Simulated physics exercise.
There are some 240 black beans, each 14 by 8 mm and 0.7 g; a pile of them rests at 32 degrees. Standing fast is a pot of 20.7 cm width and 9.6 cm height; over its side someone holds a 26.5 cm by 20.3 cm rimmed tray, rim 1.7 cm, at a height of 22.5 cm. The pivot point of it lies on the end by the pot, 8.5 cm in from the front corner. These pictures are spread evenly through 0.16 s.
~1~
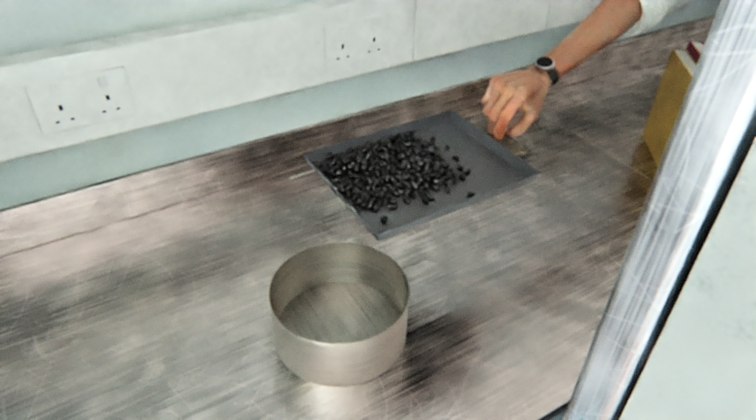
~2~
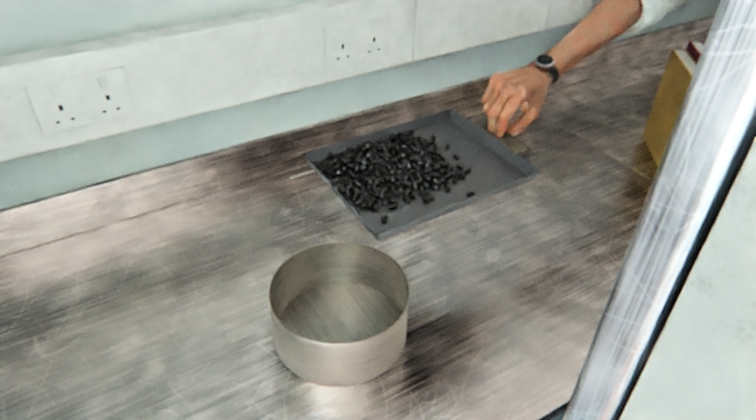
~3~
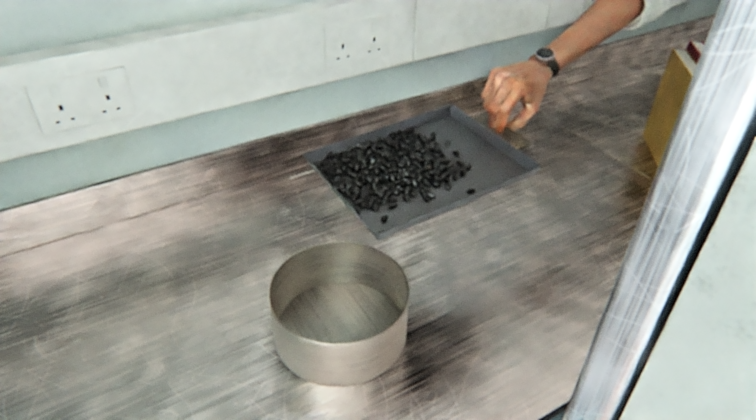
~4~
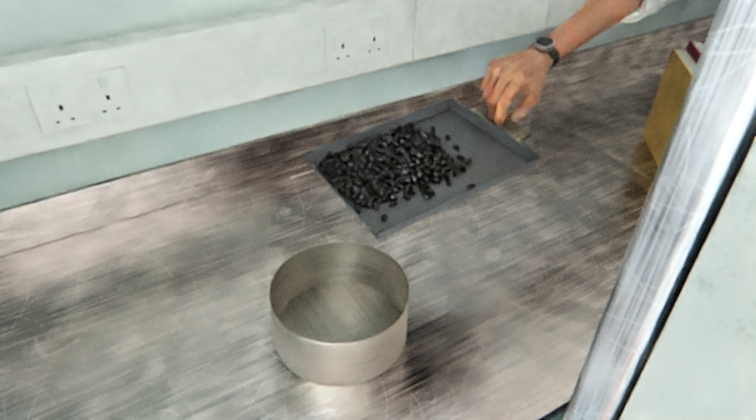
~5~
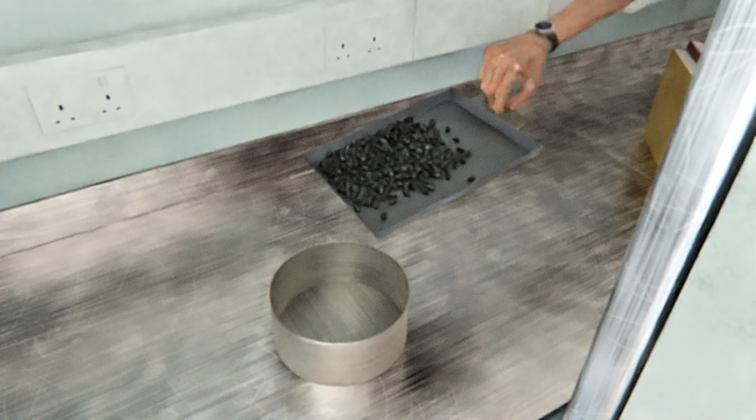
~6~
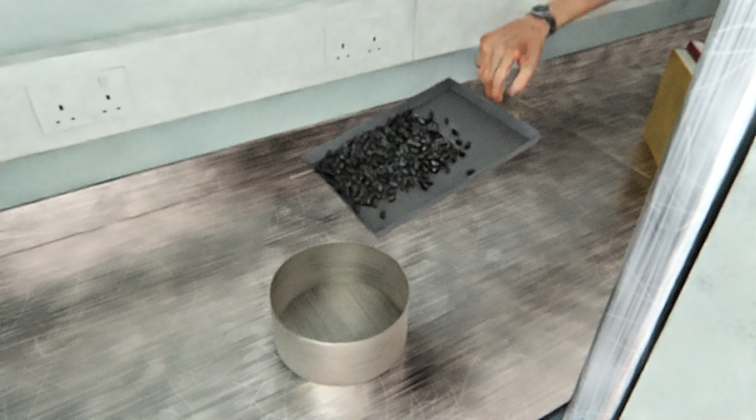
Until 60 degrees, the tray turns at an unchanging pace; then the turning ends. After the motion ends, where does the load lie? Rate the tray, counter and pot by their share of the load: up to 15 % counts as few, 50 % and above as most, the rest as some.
Tray: Some; counter: Some; pot: Some.
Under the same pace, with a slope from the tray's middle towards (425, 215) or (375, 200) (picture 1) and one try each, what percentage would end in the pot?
The share comes to roughly 45 in a hundred, then roughly 65 in a hundred.
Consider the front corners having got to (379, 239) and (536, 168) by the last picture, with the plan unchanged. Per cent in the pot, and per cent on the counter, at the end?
The pot gets 50 and the counter 30.
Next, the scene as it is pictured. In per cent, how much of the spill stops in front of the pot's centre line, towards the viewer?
Some 0 per cent.
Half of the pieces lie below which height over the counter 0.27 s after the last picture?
Some 26 cm above the counter.
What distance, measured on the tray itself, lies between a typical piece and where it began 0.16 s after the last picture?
1 cm.
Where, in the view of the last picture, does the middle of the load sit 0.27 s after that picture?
Expected load position: Near (350, 157).
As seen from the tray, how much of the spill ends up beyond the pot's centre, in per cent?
Estimate: Roughly 80 per cent of the pieces.
Then, 0.16 s after the last picture, tilt 38 degrees; the tray holds 100 %, the pot 0 %.
Then, 0.27 s after the last picture, tilt 54 degrees; the tray holds 100 %, the pot 0 %.
Then, 0.52 s after the last picture, tilt 60 degrees; the tray holds 45 %, the pot 10 %.
In the end, tray 25 %, counter 35 %, pot 35 %.
